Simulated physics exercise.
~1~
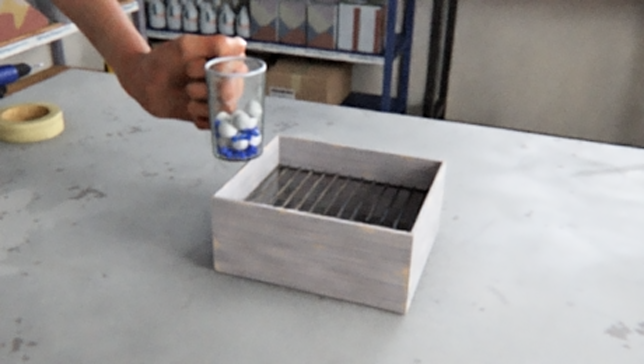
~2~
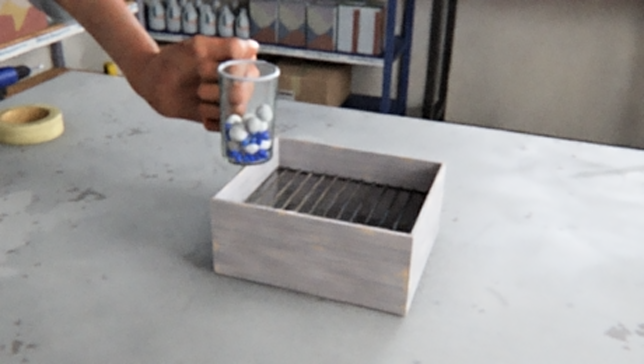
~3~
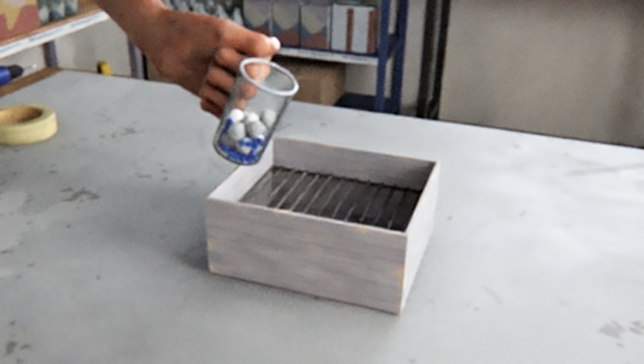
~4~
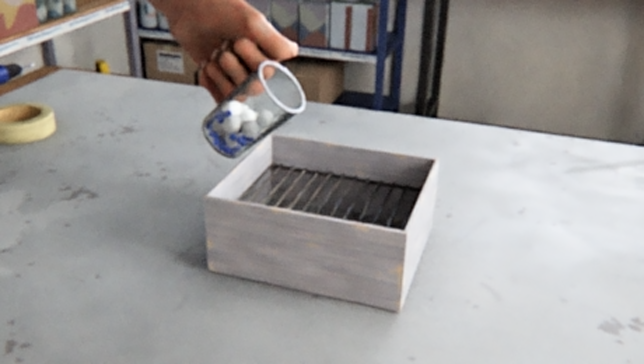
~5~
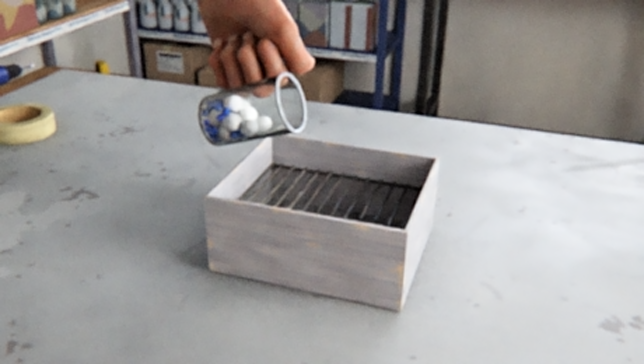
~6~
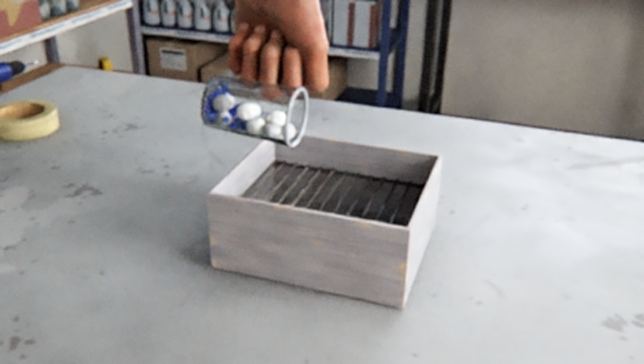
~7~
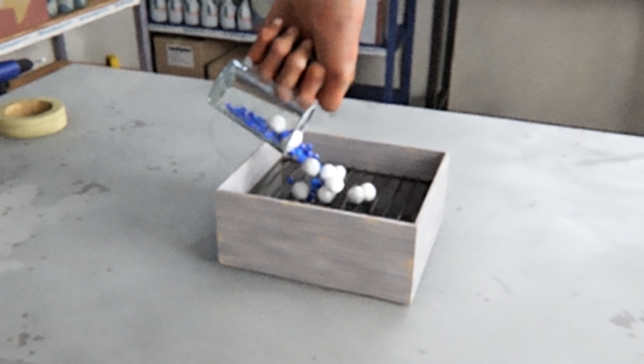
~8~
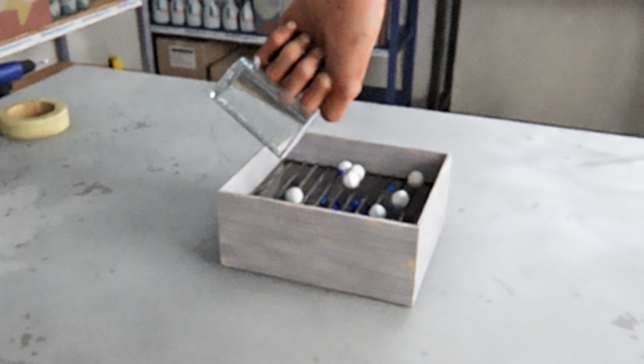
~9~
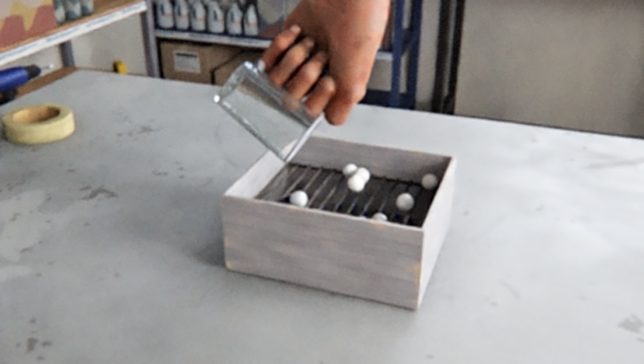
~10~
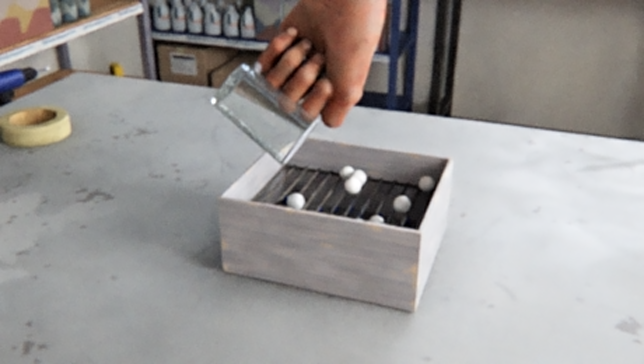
A hand tilted a clear cup of small blue pieces and white balls over a wire rack inside a wooden box and poured them all out; the blue ones dropped through the wires, while the white balls stayed scattered on top.
